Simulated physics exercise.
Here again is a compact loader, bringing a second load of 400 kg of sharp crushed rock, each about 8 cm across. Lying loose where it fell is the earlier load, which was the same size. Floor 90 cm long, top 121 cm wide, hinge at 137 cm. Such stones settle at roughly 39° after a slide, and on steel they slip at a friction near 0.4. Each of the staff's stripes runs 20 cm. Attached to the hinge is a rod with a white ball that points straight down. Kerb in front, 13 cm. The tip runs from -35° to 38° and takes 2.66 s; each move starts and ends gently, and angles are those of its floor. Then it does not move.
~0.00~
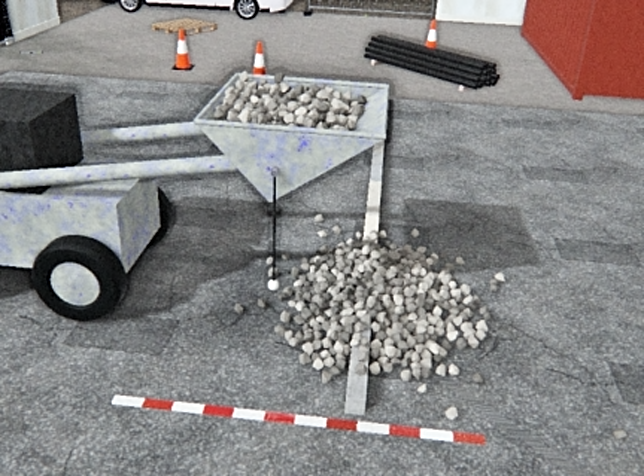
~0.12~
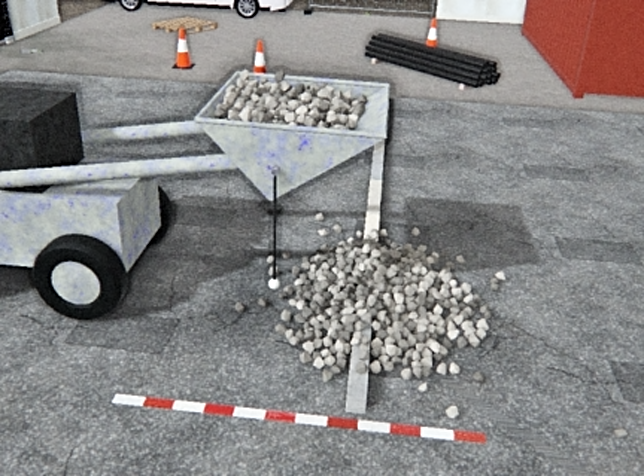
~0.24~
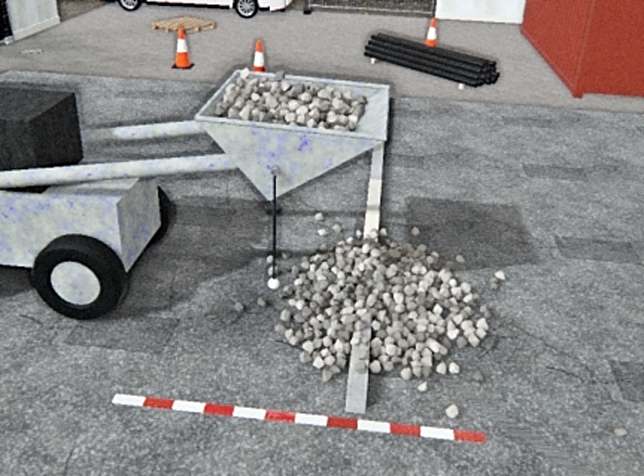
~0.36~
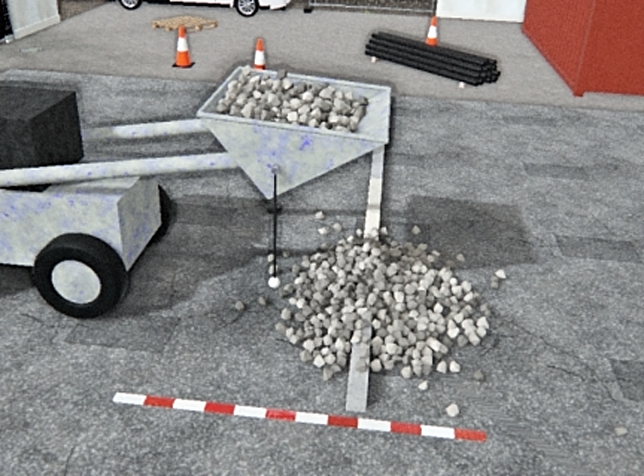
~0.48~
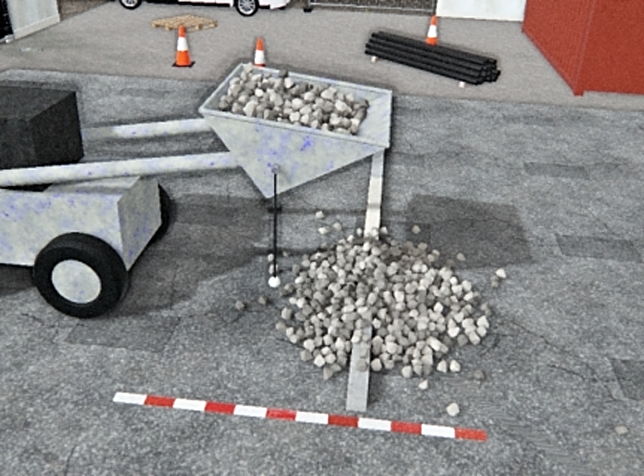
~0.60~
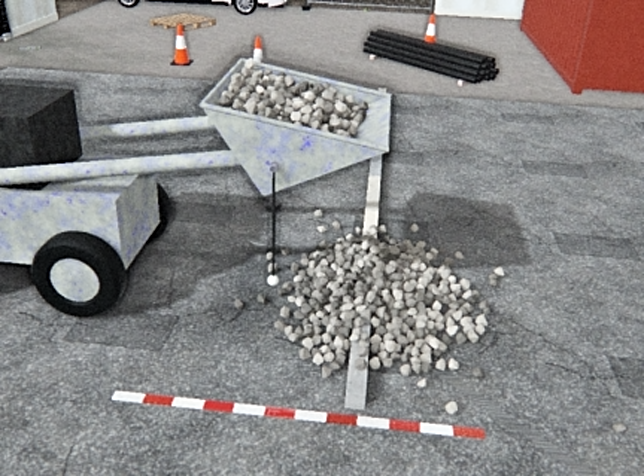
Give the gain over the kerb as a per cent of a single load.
89 %.
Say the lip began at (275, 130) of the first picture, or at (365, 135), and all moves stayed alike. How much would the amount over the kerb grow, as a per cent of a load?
Near 0 in a hundred, then near 65 in a hundred.
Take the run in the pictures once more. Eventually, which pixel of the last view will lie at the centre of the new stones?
In the last view, somewhere near (410, 283).
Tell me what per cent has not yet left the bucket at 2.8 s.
That works out to about 25 %.
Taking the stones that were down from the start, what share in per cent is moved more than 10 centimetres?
Close to 5 in a hundred of them.
After 2.0 s the floor is at 27°; in per cent of one load, 96 in the bucket, 50 on this side of the kerb, 53 over the kerb; the foremost stones are at (501, 307).
After 2.8 s the floor is at 38°; in per cent of one load, 23 in the bucket, 67 on this side of the kerb, 110 over the kerb; the foremost stones are at (503, 308).
After 3.1 s the floor is at 38°; in per cent of one load, 1 in the bucket, 64 on this side of the kerb, 134 over the kerb; the foremost stones are at (532, 321).
After 5.8 s the floor is at 38°; in per cent of one load, 0 in the bucket, 59 on this side of the kerb, 141 over the kerb; the foremost stones are at (557, 319). Net gain over the kerb, 89.
